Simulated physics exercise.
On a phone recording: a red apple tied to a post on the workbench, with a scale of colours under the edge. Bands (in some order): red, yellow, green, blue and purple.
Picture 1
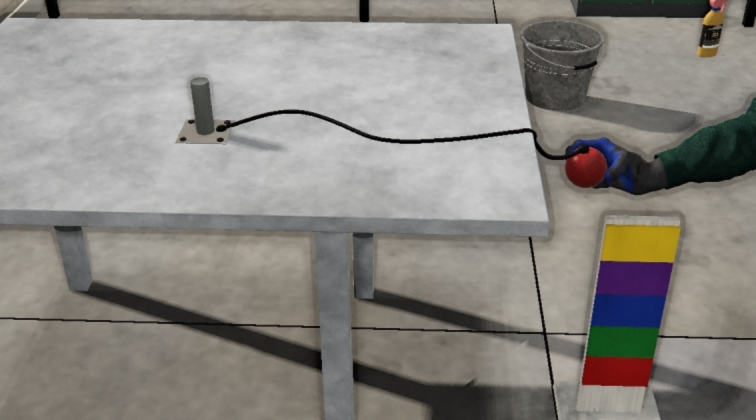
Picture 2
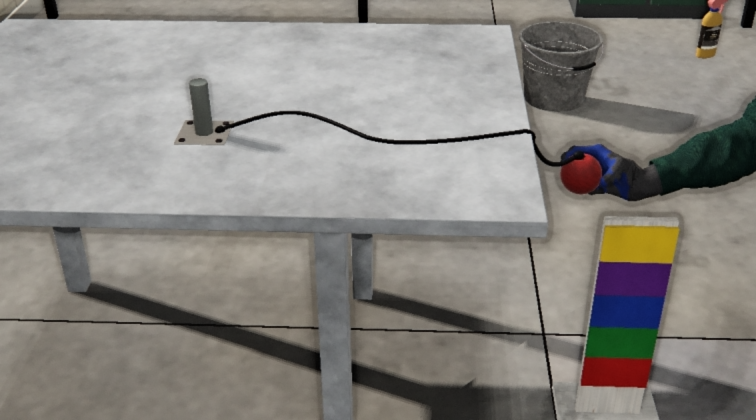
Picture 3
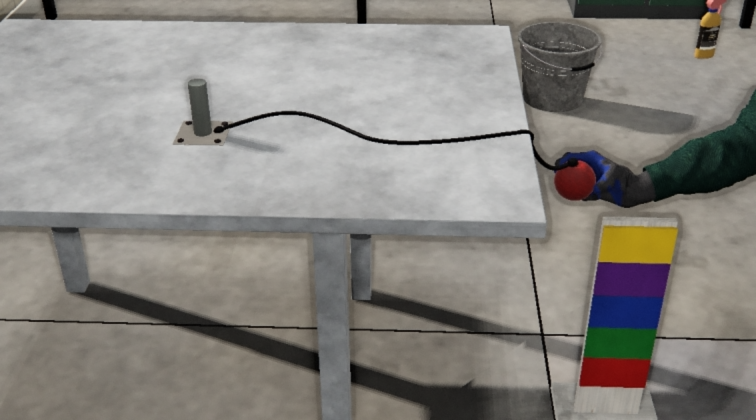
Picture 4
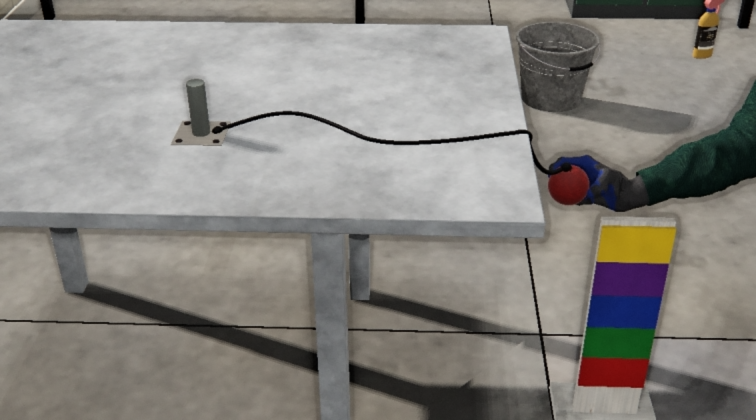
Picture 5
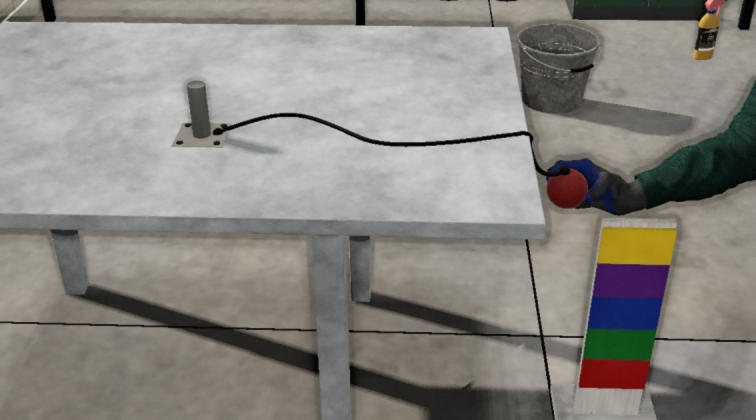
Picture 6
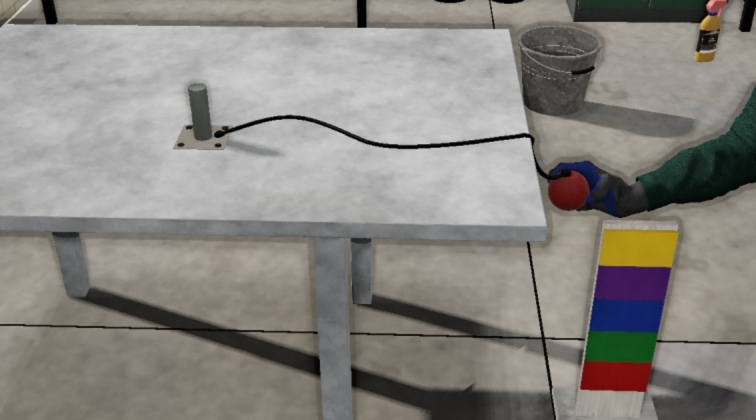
The clip shows a gloved hand holding a red ball-like object tied by a dark cord to a post on a workbench, moving it slightly down and left beside the table edge, above an upright strip of coloured bands.
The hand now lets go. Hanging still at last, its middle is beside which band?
Its middle is beside yellow.
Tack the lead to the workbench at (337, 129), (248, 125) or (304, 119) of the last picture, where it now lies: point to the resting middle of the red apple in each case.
Estimated pixels in sequence: (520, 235), (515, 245) and (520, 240).
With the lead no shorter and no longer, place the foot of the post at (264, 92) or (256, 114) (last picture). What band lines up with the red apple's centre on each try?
Result 1: Purple. Result 2: Purple.
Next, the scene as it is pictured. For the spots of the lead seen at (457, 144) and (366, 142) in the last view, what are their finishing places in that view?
(490, 141) and (398, 139).
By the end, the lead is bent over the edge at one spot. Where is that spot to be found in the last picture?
That spot lies near (498, 139).
Soon after, apple near (508, 254); level with yellow.
Then, apple near (540, 254); level with yellow.
At rest, apple near (518, 259); level with yellow. The lead holds its middle at yellow.
